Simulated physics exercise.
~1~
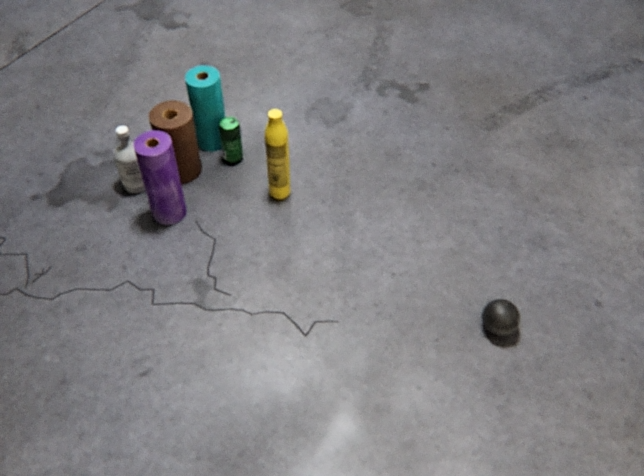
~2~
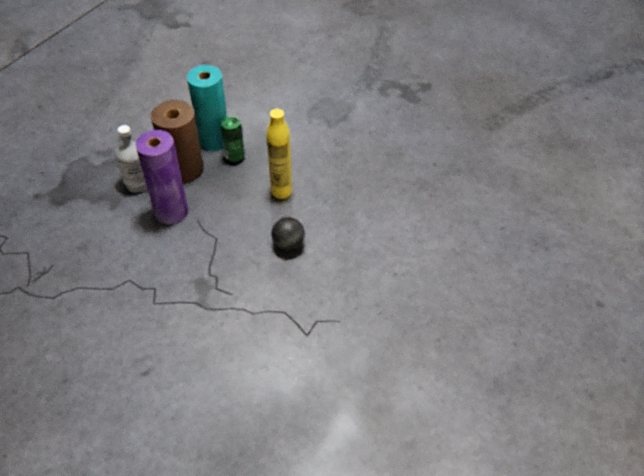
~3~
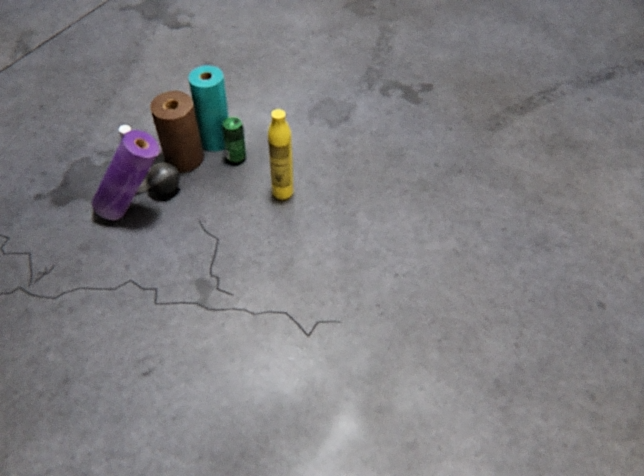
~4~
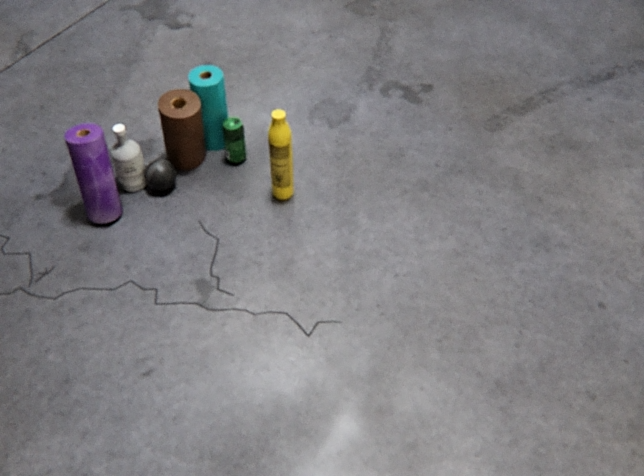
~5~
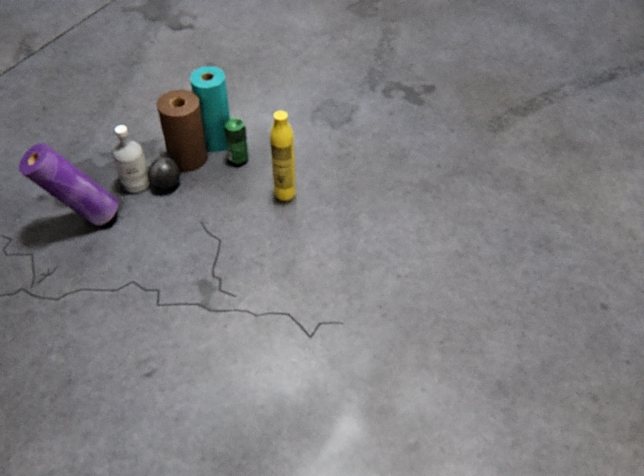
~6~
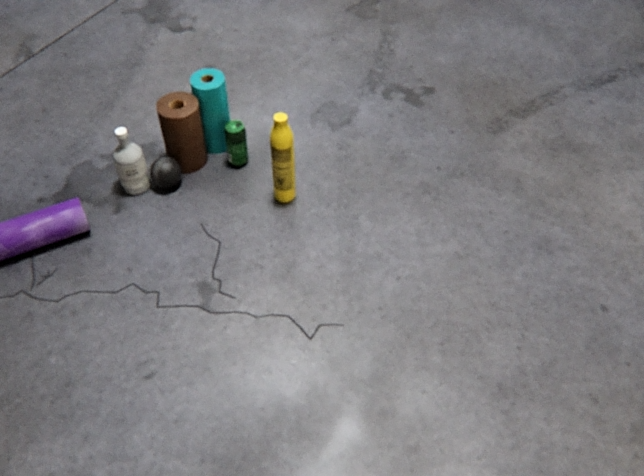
On a stained, cracked grey concrete floor, seen from above at an angle, a group of upright objects stands at the upper left, with a dark ball off to the right. The group holds purple, brown and turquoise rolls, a white bottle, a green can and a yellow bottle. The ball rolls left past the front of the yellow bottle and knocks the base of the purple roll leftward, tilting its top to the right. The purple roll rocks back and topples left, while the brown roll shifts slightly. Finally, the purple roll lies at the left edge, the ball rests by the white bottle, and the others stand.
